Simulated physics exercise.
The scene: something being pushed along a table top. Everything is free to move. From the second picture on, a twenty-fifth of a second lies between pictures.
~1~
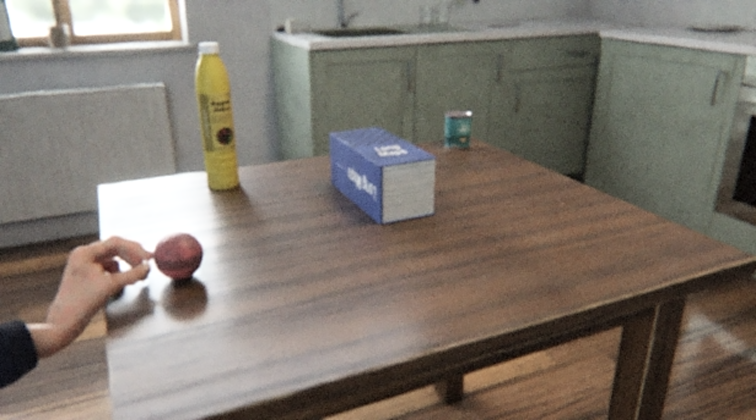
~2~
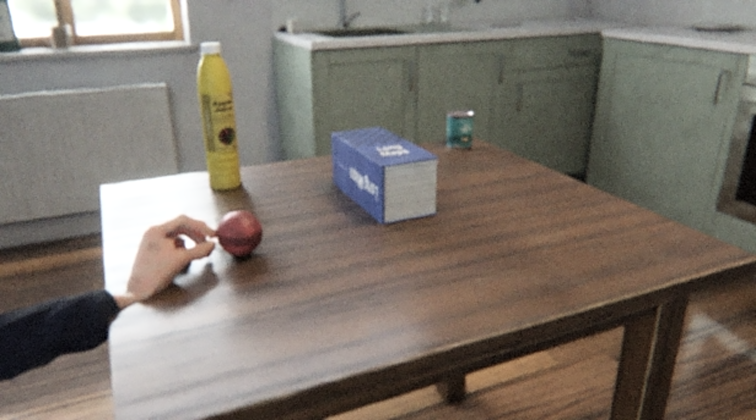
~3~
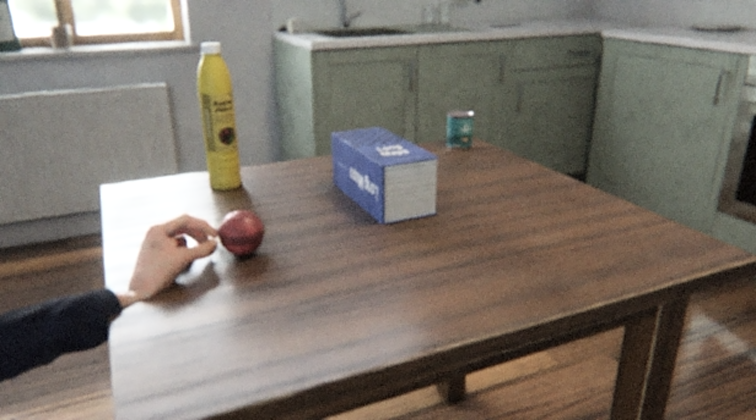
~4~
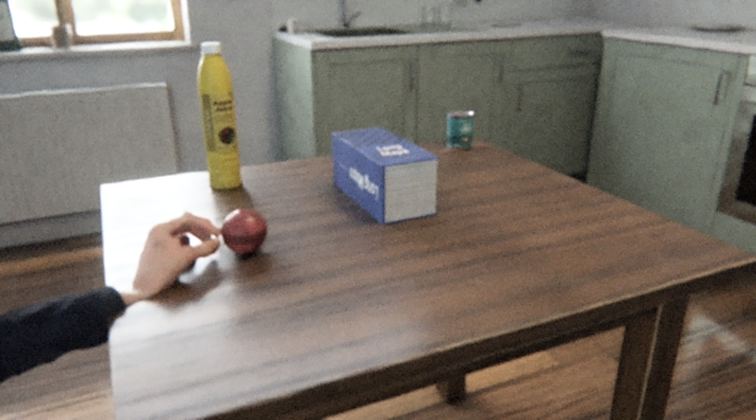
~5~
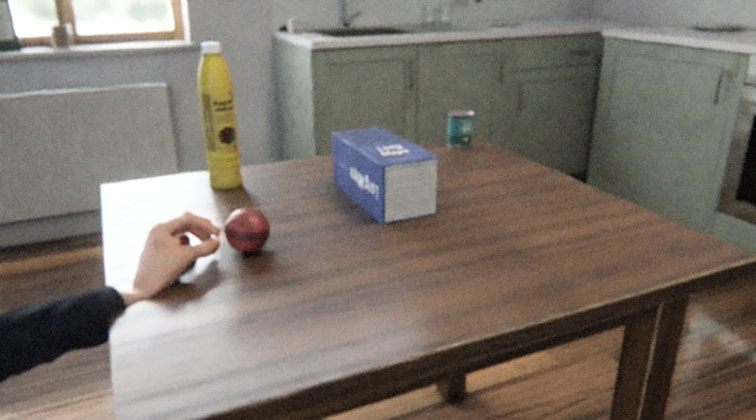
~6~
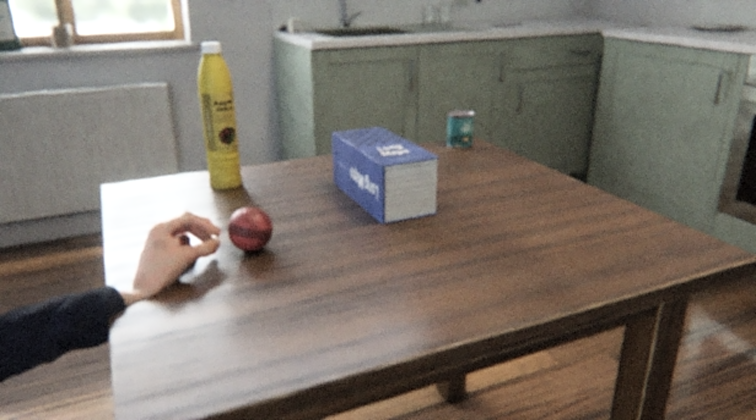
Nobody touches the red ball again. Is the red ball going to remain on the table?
The red ball remains on top.
Then, 0.60 s past the last view, red ball displaced about its own width near (288, 215).
Then, 1.40 s past the last view, red ball displaced well along near (327, 201).
Finally, moved from the start, red ball. Final places as the last picture's camera would see them, red ball near (338, 192).
